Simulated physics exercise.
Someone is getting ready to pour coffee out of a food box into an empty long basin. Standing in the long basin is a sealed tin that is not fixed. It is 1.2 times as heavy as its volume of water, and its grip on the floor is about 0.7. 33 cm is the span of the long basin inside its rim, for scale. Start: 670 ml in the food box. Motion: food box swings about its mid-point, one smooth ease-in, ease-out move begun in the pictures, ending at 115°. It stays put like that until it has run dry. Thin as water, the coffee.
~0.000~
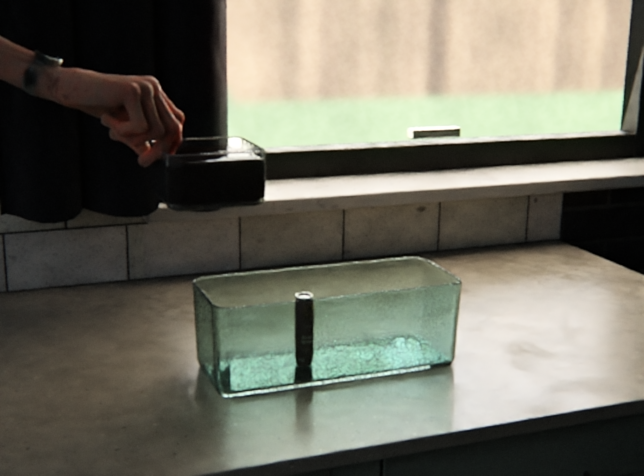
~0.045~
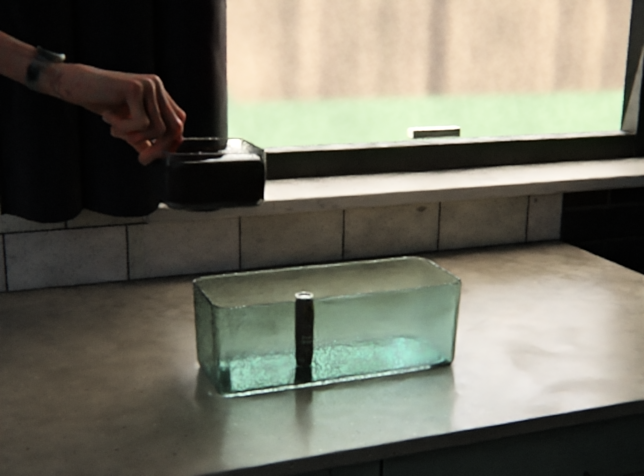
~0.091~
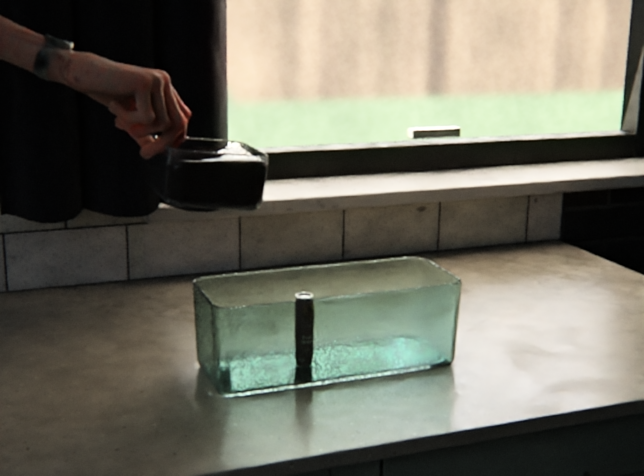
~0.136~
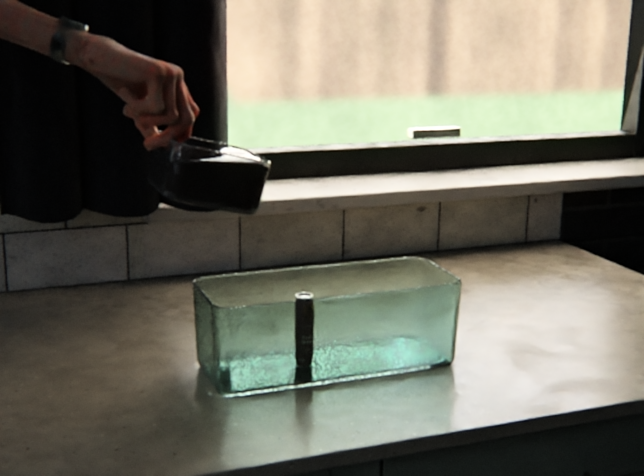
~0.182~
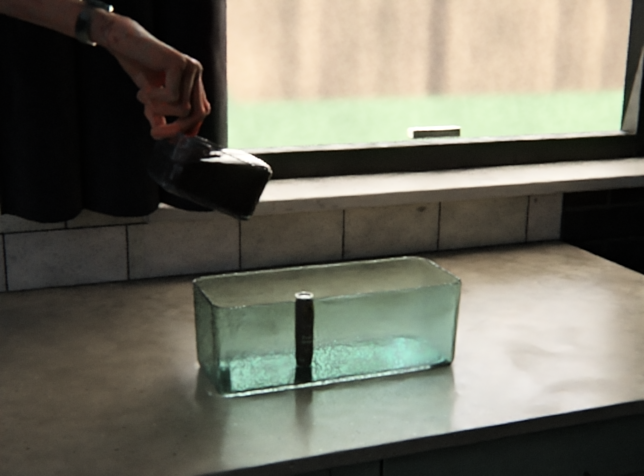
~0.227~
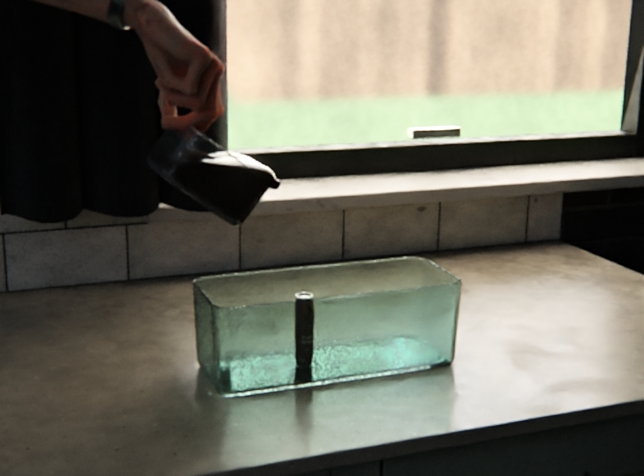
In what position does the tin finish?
It finishes knocked over.
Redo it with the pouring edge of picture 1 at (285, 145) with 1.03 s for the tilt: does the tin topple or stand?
Result: Tin upright.
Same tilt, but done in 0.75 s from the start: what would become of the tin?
After the tilt, the tin has tipped over.
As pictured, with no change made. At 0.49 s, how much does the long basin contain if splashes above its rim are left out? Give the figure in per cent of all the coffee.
Roughly 36 percent.
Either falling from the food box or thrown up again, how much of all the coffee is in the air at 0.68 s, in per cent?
Near 4 per cent, I'd say.
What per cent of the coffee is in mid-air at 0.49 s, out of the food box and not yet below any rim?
50 %.
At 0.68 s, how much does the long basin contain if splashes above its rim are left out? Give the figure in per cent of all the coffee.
My estimate is about 90 percent.
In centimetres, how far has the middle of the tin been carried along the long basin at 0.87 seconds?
Close to 5 cm.
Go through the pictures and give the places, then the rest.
It leans 0°; its right rim is at (254, 145); the coffee meets the walls at (159, 156) and (251, 152); the long basin's rim runs from (203, 295) to (442, 270); the tin's top is at (304, 299), in the first picture.
It leans 2°; its right rim is at (254, 147); the coffee meets the walls at (159, 156) and (251, 153), in the second picture.
It leans 7°; its right rim is at (256, 151); the coffee meets the walls at (160, 155) and (253, 154), in the third picture.
It leans 14°; its right rim is at (258, 158); the coffee meets the walls at (162, 154) and (255, 155), in the fourth picture.
It leans 25°; its right rim is at (259, 167); the coffee meets the walls at (162, 155) and (256, 161); 2 per cent is over the edge, in the fifth picture.
It leans 37°; its right rim is at (258, 178); the coffee meets the walls at (159, 156) and (254, 168); 8 per cent is over the edge, in the sixth picture.
Then, 0.49 s in, the tilt is 106° and 13 per cent is still to pour; the tin stands where it began.
Then, 0.68 s in, the tilt is 115° and 1 per cent is still to pour; the tin leans 4°.
Then, 0.87 s in, the tilt is 115° and 0 per cent is still to pour; the tin leans 47°.
Then, 1.09 s in, the tilt is 115° and 0 per cent is still to pour; the tin lies on its side.
Finally, the tin lies on its side.
